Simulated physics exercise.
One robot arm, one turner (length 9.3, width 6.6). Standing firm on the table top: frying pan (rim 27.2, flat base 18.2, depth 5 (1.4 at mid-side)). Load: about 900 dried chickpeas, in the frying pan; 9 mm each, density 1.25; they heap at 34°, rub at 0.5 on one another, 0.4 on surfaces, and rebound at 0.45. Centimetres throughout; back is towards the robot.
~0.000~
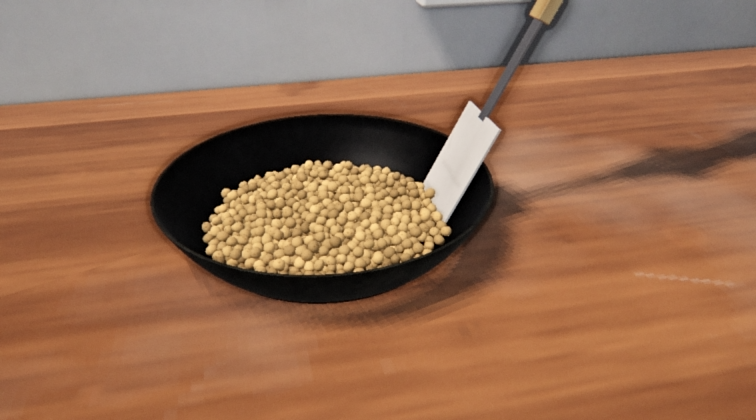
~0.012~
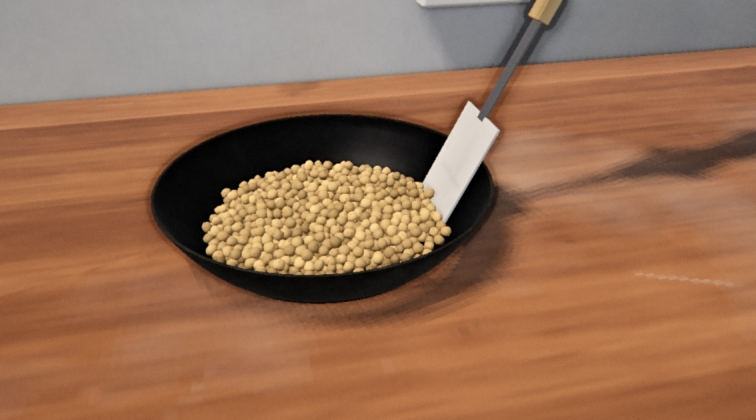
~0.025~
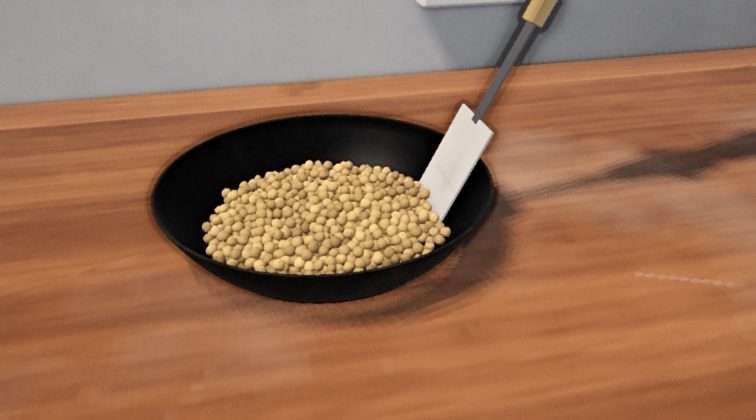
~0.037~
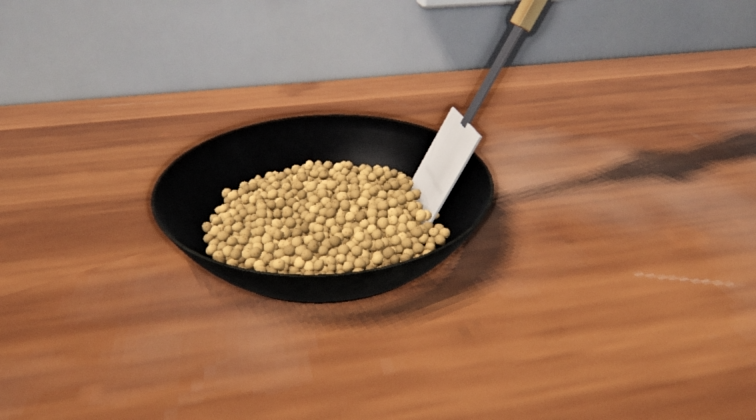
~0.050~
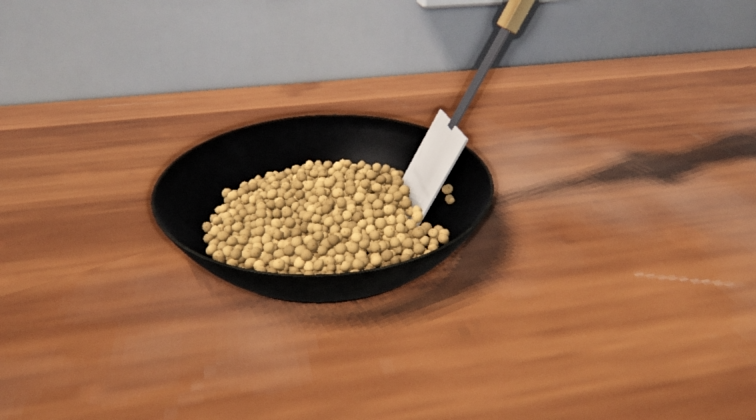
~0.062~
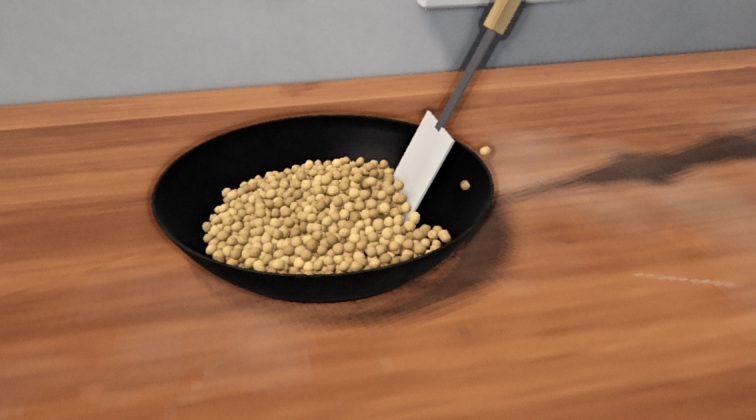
Black frying pan of dried chickpeas on a wooden table top, a turner sliding left into the heap, a couple popping up behind it.
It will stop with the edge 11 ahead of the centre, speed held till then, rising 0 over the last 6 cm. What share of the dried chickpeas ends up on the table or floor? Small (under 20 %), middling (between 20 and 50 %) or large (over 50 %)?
Answer: Middling; between 20 and 50 % of the dried chickpeas finish on the table or floor.
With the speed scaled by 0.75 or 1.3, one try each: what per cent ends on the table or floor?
About 20 and 30 per cent.
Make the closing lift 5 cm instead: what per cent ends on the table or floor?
About 15 per cent.
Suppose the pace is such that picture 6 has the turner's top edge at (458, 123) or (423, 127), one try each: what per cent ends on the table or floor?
About 15 and 30 per cent.
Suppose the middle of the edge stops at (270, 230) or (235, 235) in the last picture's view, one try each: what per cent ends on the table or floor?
About 0 and 5 per cent.
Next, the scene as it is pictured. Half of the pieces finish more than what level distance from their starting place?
Some 3 cm.
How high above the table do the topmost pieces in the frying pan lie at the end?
About 4.0 cm.
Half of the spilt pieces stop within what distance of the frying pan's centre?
Some 30 cm.
By 0.13 s, sloping 63°, highest piece 21 above the table; 898 in the frying pan, 2 on the blade or in flight.
By 0.19 s, sloping 63°, highest piece 31 above the table; 898 in the frying pan, 2 on the blade or in flight.
By 0.42 s, sloping 63°, highest piece 35 above the table; 654 in the frying pan, 91 on the table or floor, 155 on the blade or in flight.
By 1.47 s, sloping 63°, highest piece 4 above the table; 654 in the frying pan, 246 on the table or floor.
Final count, 654 in the frying pan, 246 on the table or floor. That is 27 % on the table or floor.
